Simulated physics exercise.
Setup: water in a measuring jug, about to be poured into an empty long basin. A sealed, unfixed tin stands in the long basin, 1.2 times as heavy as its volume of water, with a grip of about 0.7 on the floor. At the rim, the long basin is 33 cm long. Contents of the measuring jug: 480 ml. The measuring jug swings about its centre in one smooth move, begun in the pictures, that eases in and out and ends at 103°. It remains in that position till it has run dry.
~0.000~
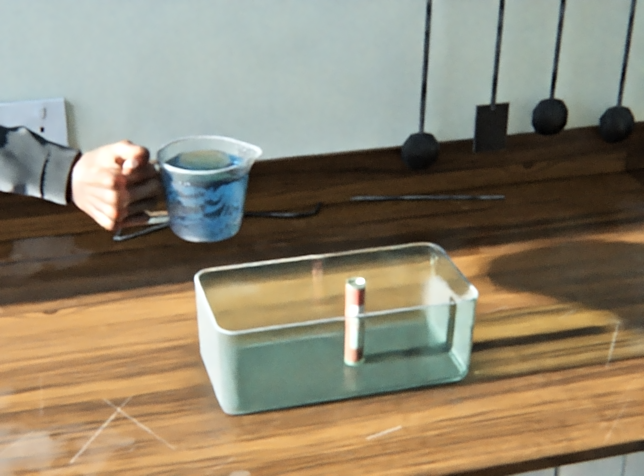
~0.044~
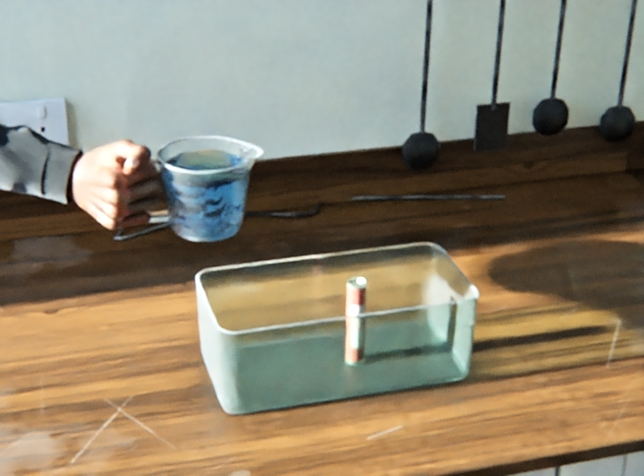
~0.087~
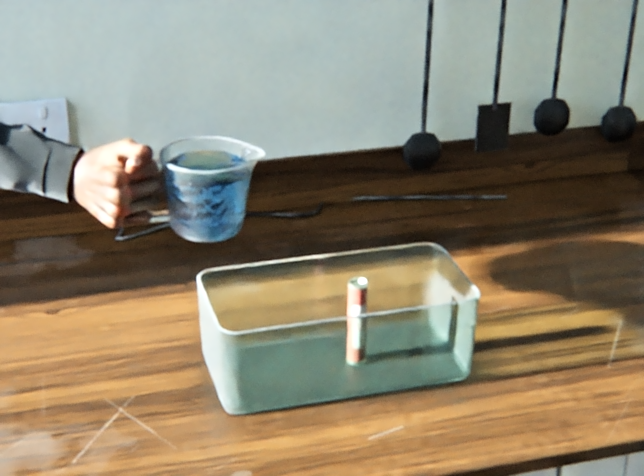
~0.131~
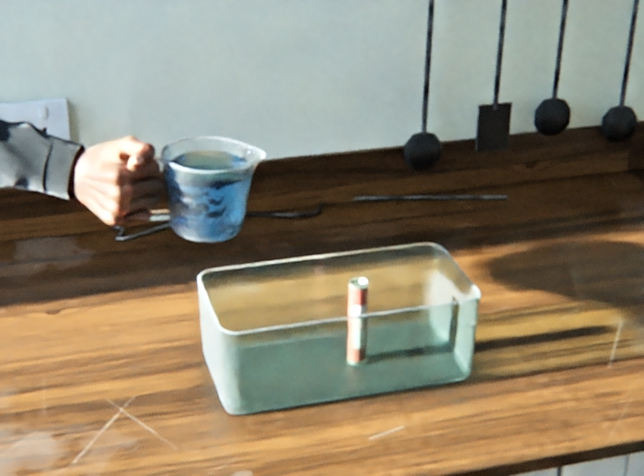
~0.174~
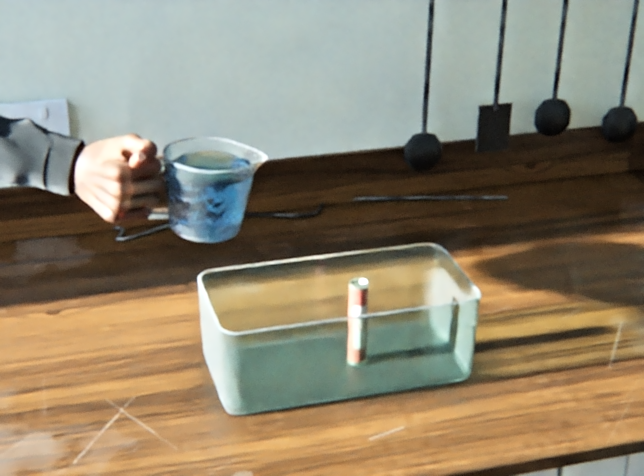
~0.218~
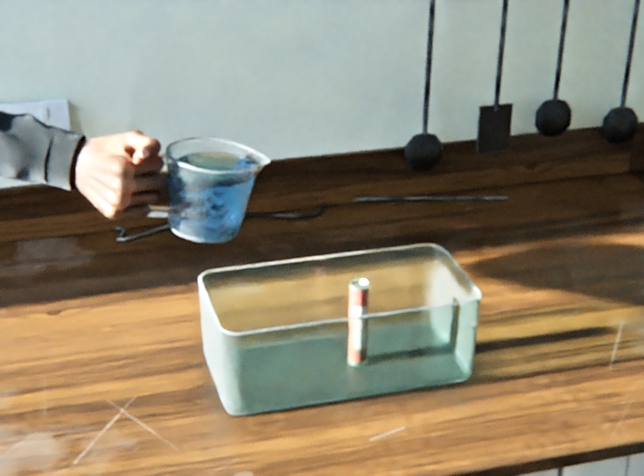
A hand holds a jug of blue water and tilts it slightly right near a glass basin.
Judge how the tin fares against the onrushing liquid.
It withstands it and stays upright.
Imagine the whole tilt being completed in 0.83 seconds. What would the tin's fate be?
In that case the tin does not tip.
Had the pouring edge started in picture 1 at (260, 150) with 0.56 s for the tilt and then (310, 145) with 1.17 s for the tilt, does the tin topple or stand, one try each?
First it stays on its base; then it tips over.
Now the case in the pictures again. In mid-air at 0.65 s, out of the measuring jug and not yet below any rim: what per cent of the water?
20 %.
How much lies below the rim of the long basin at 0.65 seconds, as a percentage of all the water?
Roughly 7 percent.
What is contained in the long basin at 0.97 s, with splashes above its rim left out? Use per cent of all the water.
I'd say roughly 66 in a hundred of it.
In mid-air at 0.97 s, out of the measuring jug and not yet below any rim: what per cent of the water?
About 18 % of the total.
Then, 0.65 s in, the tilt is 61° and 73 per cent is still to pour; the tin stands where it began.
Then, 0.97 s in, the tilt is 96° and 16 per cent is still to pour; the tin stands where it began.
Then, 1.31 s in, the tilt is 103° and 0 per cent is still to pour; the tin stands where it began.
Then, 1.67 s in, the tilt is 103° and 0 per cent is still to pour; the tin stands where it began.
Finally, the tin stands where it began.
